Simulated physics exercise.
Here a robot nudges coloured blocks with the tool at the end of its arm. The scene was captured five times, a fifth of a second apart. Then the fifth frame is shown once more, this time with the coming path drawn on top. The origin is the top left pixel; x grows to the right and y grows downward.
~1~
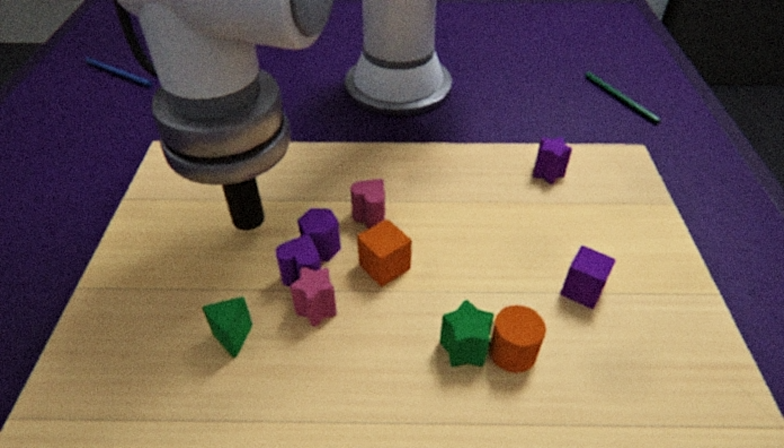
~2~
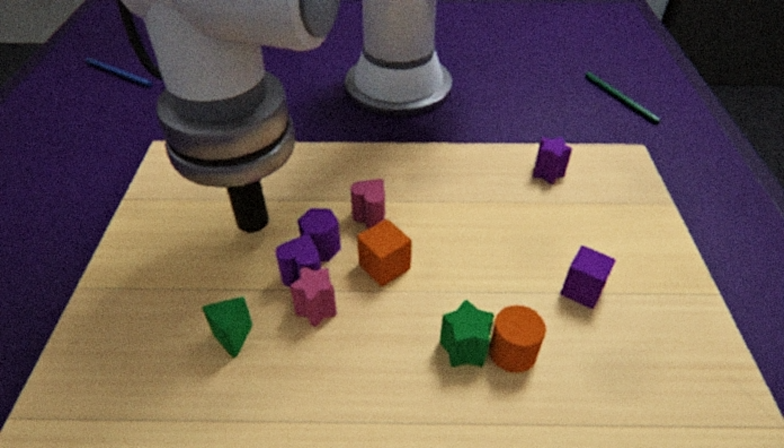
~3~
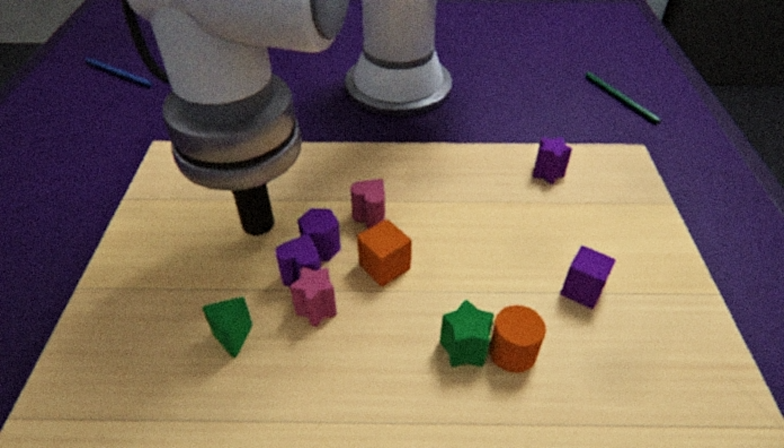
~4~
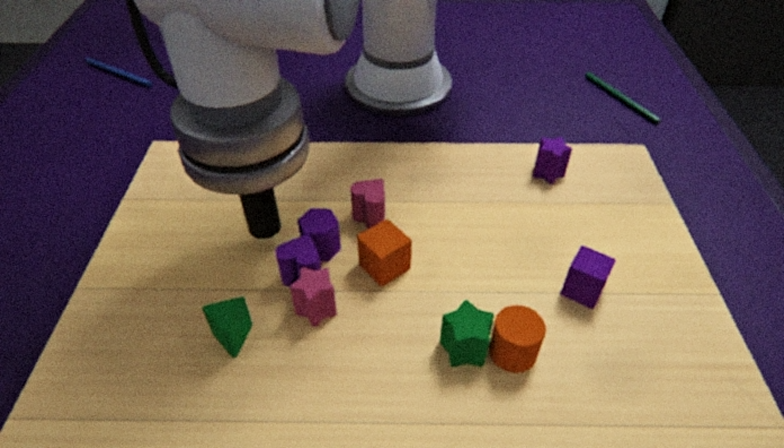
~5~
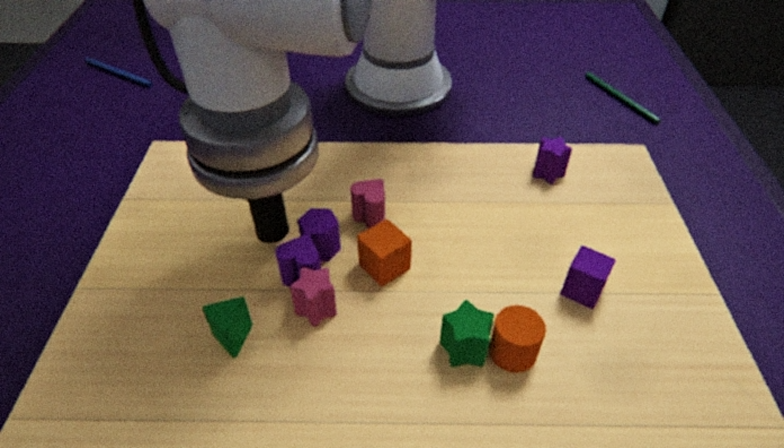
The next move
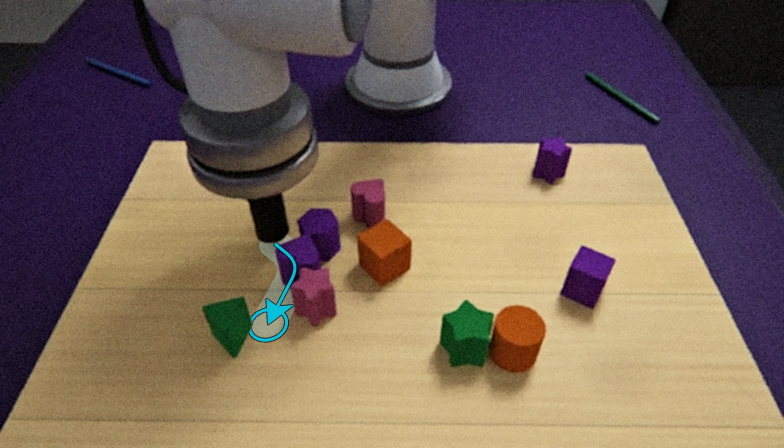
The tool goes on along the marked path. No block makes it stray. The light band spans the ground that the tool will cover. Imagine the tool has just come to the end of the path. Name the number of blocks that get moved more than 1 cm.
A pair of blocks is moved.
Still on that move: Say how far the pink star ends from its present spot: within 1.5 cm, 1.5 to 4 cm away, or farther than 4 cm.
It will fall in the middle band, 1.5 to 4 cm.
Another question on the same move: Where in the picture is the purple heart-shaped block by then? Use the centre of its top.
Around pixel (308, 279).
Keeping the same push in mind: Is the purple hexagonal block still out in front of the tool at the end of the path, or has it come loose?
The tool passes it.
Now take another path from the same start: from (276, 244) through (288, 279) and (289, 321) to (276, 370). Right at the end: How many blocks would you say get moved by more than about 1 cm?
My guess is two.
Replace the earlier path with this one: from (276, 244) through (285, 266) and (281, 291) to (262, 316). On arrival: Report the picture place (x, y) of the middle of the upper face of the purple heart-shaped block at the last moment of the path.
Top centre: (308, 269).
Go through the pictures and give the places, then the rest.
In the first picture, lower end of the tool (249, 220), tops of blocks, green triangular piece (223, 311), purple heart-shaped block (299, 250), pink star (313, 281), purple hexagonal block (318, 220).
In the second picture, tool (253, 222), blocks as before.
In the third picture, tool (258, 224), blocks as before.
In the fourth picture, tool (265, 228), blocks as before.
In the fifth picture, tool (273, 232), green triangular piece (223, 311), purple heart-shaped block (299, 250), pink star (313, 281), purple hexagonal block (318, 220).
The drawn path runs from (276, 244) via (295, 265) and (284, 293), ending at (268, 324).
The first path, step by step. One third of the way, tool (292, 253); purple heart-shaped block (306, 258); pink star (313, 284); purple hexagonal block (321, 220).
Two thirds of the way, tool (281, 281); purple heart-shaped block (308, 277), turned 40° anticlockwise; pink star (324, 302); purple hexagonal block (321, 220).
At the end, tool (265, 312); green triangular piece not moved; purple heart-shaped block (308, 279), turned 45° anticlockwise; pink star (325, 303); purple hexagonal block (321, 220).
